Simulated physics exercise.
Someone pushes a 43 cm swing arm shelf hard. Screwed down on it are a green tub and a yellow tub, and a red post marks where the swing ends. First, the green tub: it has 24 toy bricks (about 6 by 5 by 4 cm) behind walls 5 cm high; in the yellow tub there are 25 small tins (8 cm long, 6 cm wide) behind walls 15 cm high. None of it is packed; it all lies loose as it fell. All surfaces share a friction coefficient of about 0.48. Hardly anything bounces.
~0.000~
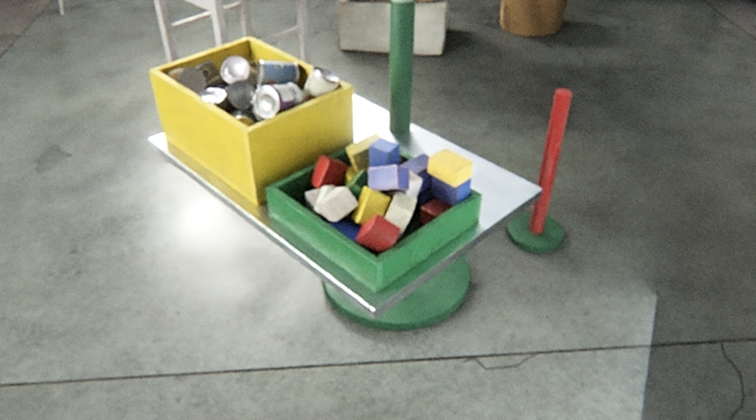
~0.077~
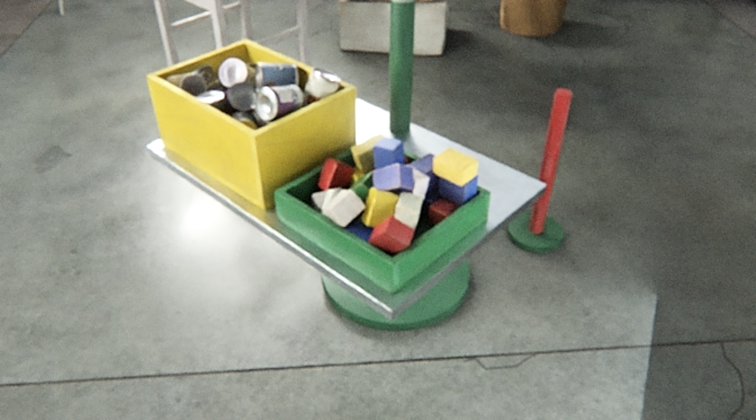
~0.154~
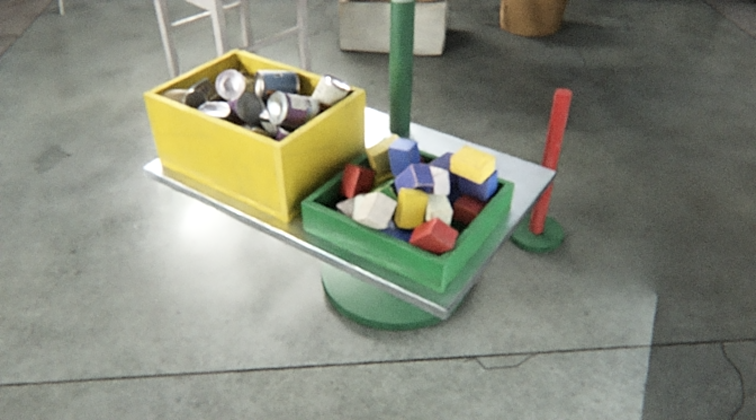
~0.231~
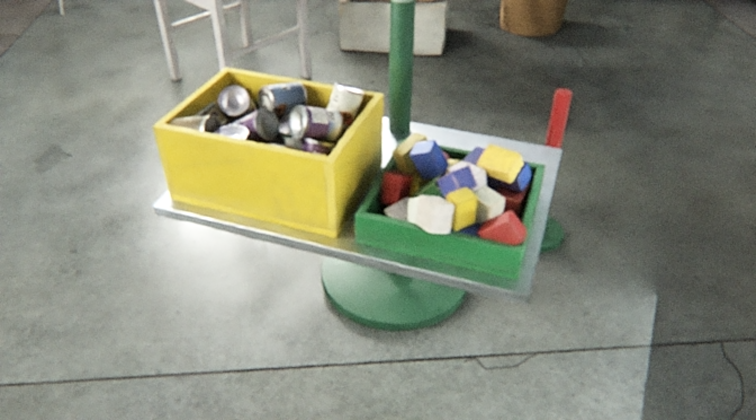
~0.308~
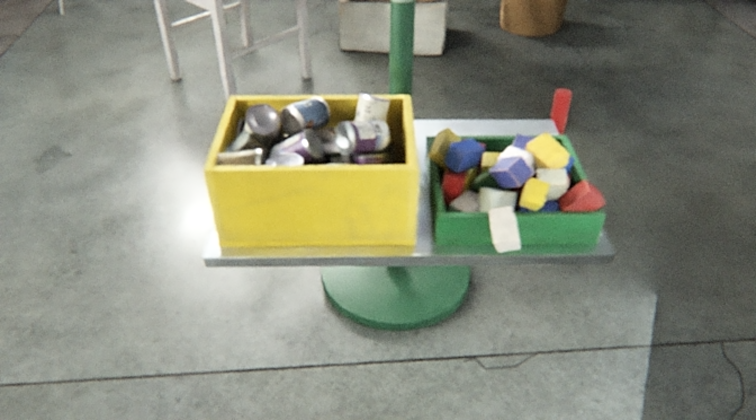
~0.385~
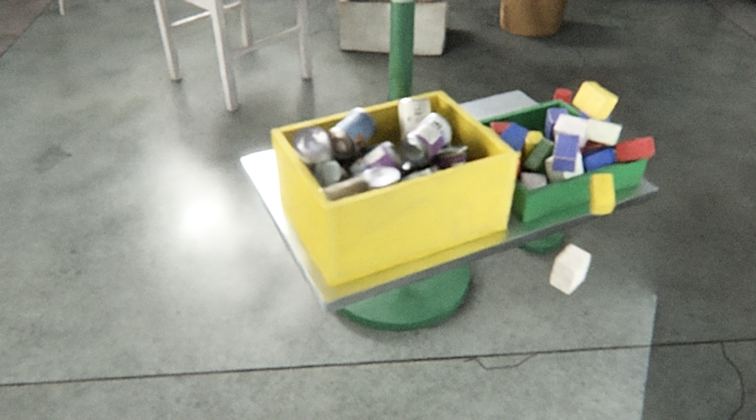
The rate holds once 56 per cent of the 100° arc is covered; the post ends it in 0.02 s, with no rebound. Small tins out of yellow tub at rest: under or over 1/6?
Under.
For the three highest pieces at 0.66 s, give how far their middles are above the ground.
About 70 cm up, on average.
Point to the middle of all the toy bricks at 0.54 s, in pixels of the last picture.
Centre approx. at (570, 105).
After 0.46 s, the shelf hits the red post.
After 0.54 s, 9 of 24 out of the green tub and 0 of 25 out of the yellow tub.
After 0.66 s, 10 of 24 out of the green tub and 1 of 25 out of the yellow tub.
After 0.88 s, 10 of 24 out of the green tub and 2 of 25 out of the yellow tub.
Outcome (at 1.31 s), 10 of 24 out of the green tub and 2 of 25 out of the yellow tub. Asked share, 2 of 25, 8 per cent.
